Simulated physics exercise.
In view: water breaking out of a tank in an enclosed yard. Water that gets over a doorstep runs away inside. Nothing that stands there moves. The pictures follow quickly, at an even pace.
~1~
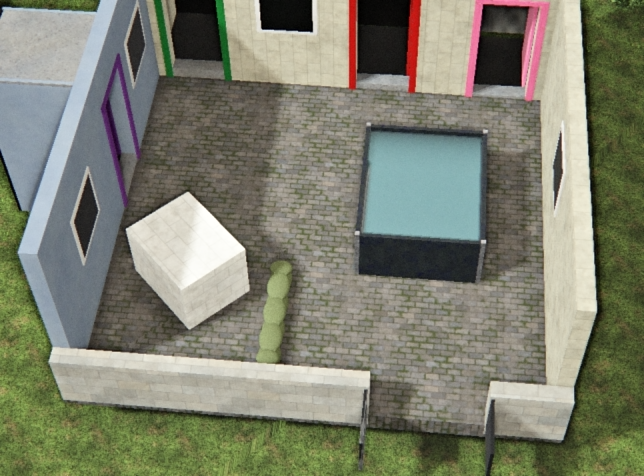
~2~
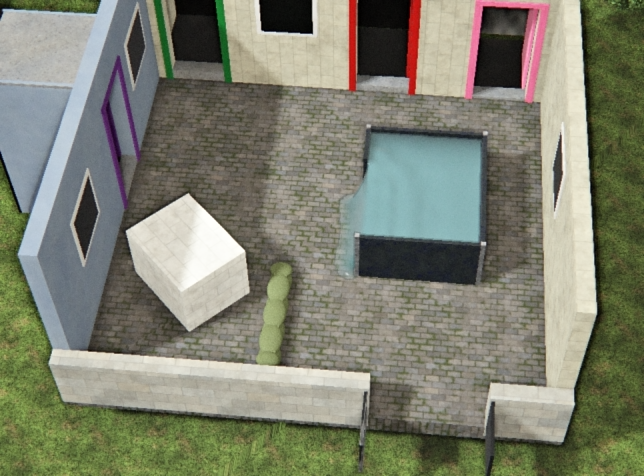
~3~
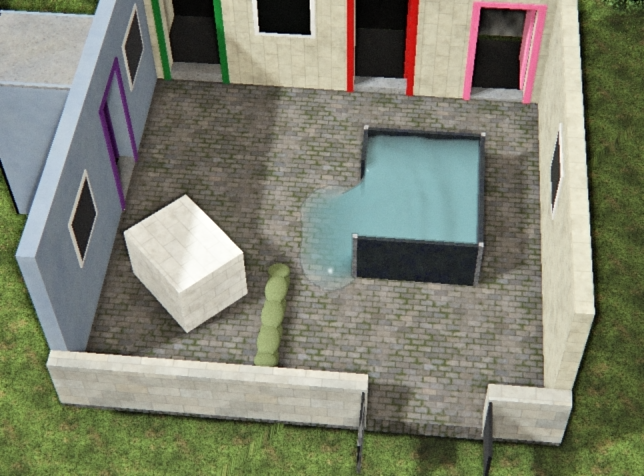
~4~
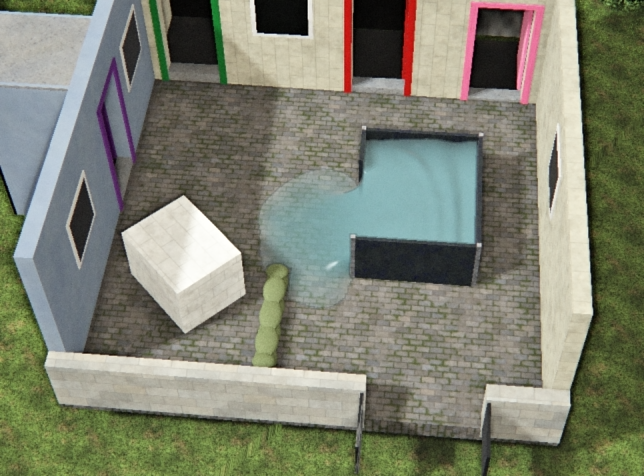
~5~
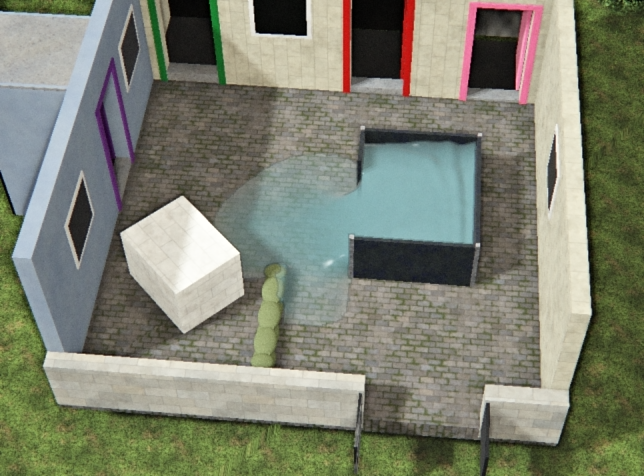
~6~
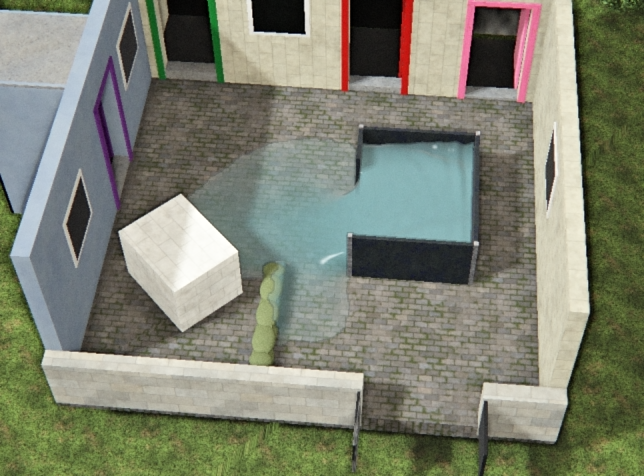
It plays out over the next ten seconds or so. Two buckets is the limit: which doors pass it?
One by one: The green door floods; the pink door floods; the purple door floods; the red door holds within the limit.
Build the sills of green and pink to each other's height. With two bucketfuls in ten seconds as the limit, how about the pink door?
My reading: Pink door takes less.
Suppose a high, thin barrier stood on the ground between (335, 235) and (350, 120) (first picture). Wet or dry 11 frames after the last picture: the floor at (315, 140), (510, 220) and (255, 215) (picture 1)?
In turn: Not flooded, no water, under water.
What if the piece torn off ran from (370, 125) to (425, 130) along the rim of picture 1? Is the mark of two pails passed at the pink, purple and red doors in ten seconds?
Then: Pink takes more; purple takes less; red takes more.
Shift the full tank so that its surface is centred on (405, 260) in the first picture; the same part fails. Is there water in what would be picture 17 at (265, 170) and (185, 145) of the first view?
In that order: Covered, wet.
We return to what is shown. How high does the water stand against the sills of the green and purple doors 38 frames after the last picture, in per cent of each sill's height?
In turn 70 and 90 per cent.
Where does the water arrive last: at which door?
That is the pink one.
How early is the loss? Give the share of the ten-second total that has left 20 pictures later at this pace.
Roughly 60 per cent.
A moment on, water covers 35 % of the floor; the green door not reached, the pink door not reached, the purple door over two buckets in, the red door not reached.
Next, water covers 50 % of the floor; the green door wet at the sill, nothing in, the pink door not reached, the purple door far over two buckets in, the red door wet at the sill, nothing in.
Then, water covers 65 % of the floor; the green door over two buckets in, the pink door not reached, the purple door far over two buckets in, the red door wet at the sill, nothing in.
Later, water covers 90 % of the floor; the green door far over two buckets in, the pink door wet at the sill, nothing in, the purple door far over two buckets in, the red door wet at the sill, nothing in.
In the end, water covers 95 % of the floor; the green door far over two buckets in, the pink door over two buckets in, the purple door far over two buckets in, the red door wet at the sill, nothing in.
